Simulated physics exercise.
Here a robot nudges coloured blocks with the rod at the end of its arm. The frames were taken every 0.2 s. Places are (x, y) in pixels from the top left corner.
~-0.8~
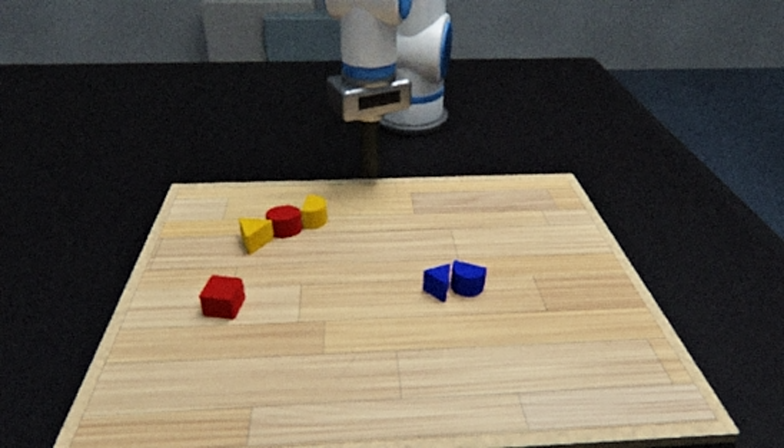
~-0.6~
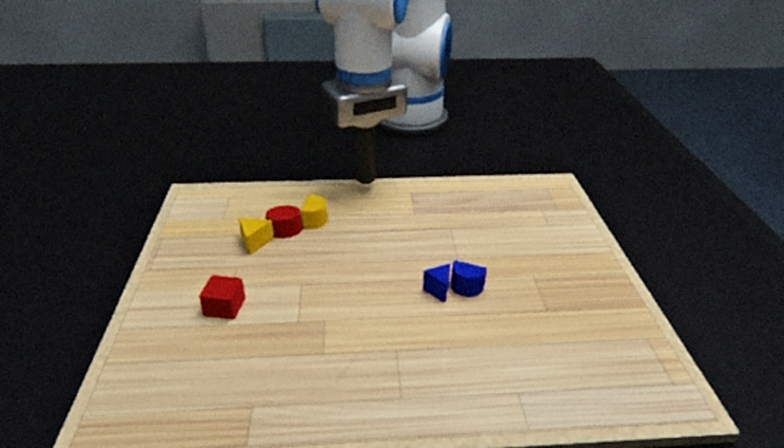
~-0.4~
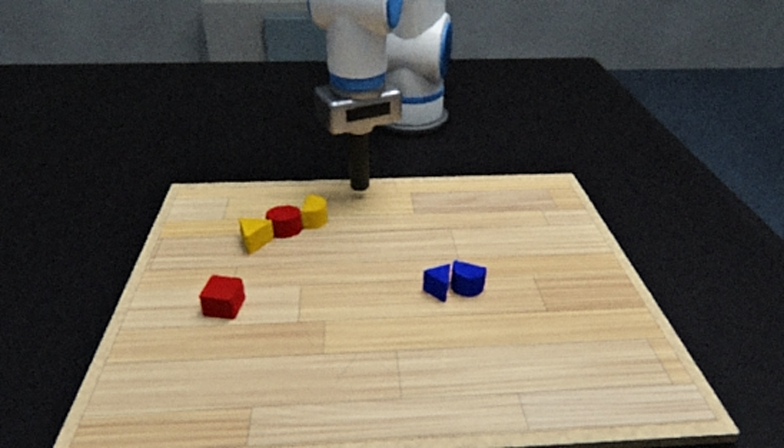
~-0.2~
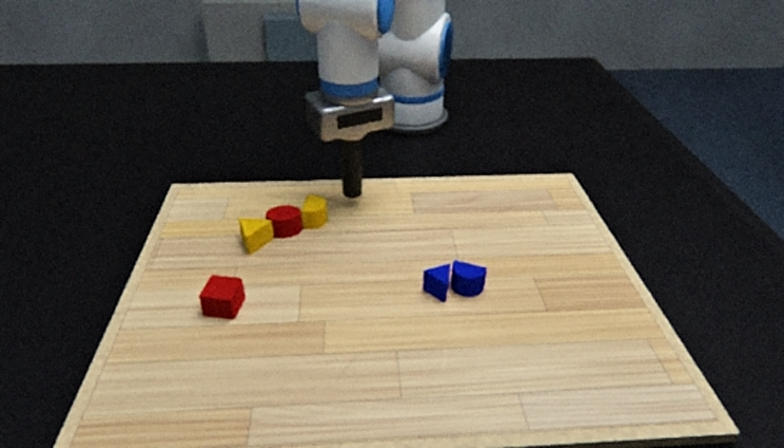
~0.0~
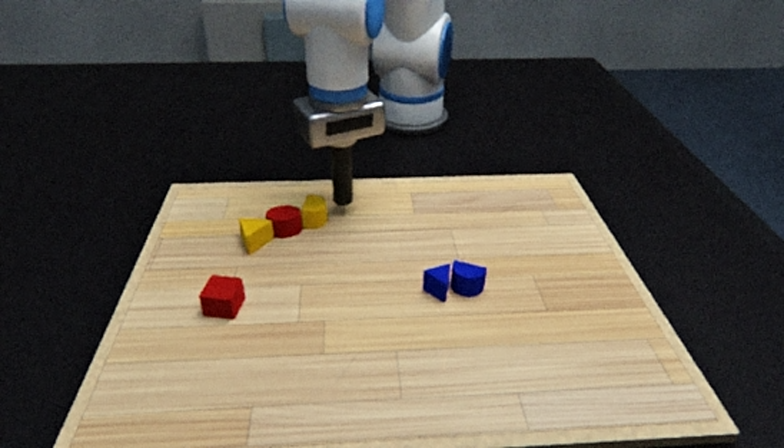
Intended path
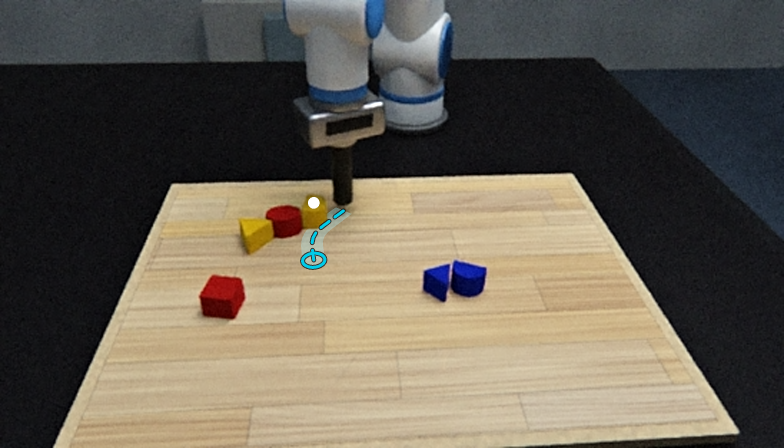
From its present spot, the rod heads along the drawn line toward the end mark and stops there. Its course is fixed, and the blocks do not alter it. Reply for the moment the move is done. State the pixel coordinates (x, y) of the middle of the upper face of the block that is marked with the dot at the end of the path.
Final place: (286, 225).
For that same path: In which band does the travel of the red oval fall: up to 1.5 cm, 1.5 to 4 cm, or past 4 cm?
It's set to move 1.5-4 cm.
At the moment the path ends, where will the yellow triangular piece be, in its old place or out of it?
Moved away.
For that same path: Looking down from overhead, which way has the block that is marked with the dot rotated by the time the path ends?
It turns round clockwise.
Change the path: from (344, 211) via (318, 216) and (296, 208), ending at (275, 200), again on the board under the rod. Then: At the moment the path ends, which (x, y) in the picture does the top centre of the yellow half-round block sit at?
I'd guess (301, 209).
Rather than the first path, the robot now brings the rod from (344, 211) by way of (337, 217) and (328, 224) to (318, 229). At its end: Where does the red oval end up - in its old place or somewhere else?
At the end, its place is different.
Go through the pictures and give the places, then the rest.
The first frame shows rod's lower end (370, 173); yellow triangular piece (253, 224); red oval (283, 212); yellow half-round block (314, 203).
The second frame shows rod (366, 180); blocks still.
The third frame shows rod (360, 186); blocks still.
The fourth frame shows rod (352, 193); blocks still.
The fifth frame shows rod (343, 201); yellow triangular piece (253, 224); red oval (283, 212); yellow half-round block (314, 203).
Drawn move, from (344, 211) through (325, 224) and (312, 241) to (314, 260); the dot is on the yellow half-round block.
The first path, step by step. One third of the way, rod (324, 215); yellow triangular piece (249, 226), turned 10° clockwise; red oval (273, 215), turned 40° clockwise; yellow half-round block (301, 212).
Two thirds of the way, rod (311, 231); yellow triangular piece (243, 229), turned 30° clockwise; red oval (263, 218), turned 80° clockwise; yellow half-round block (286, 224), turned 25° clockwise.
At the end, rod (313, 249); yellow triangular piece (243, 229), turned 30° clockwise; red oval (263, 218), turned 80° clockwise; yellow half-round block (286, 225), turned 25° clockwise.
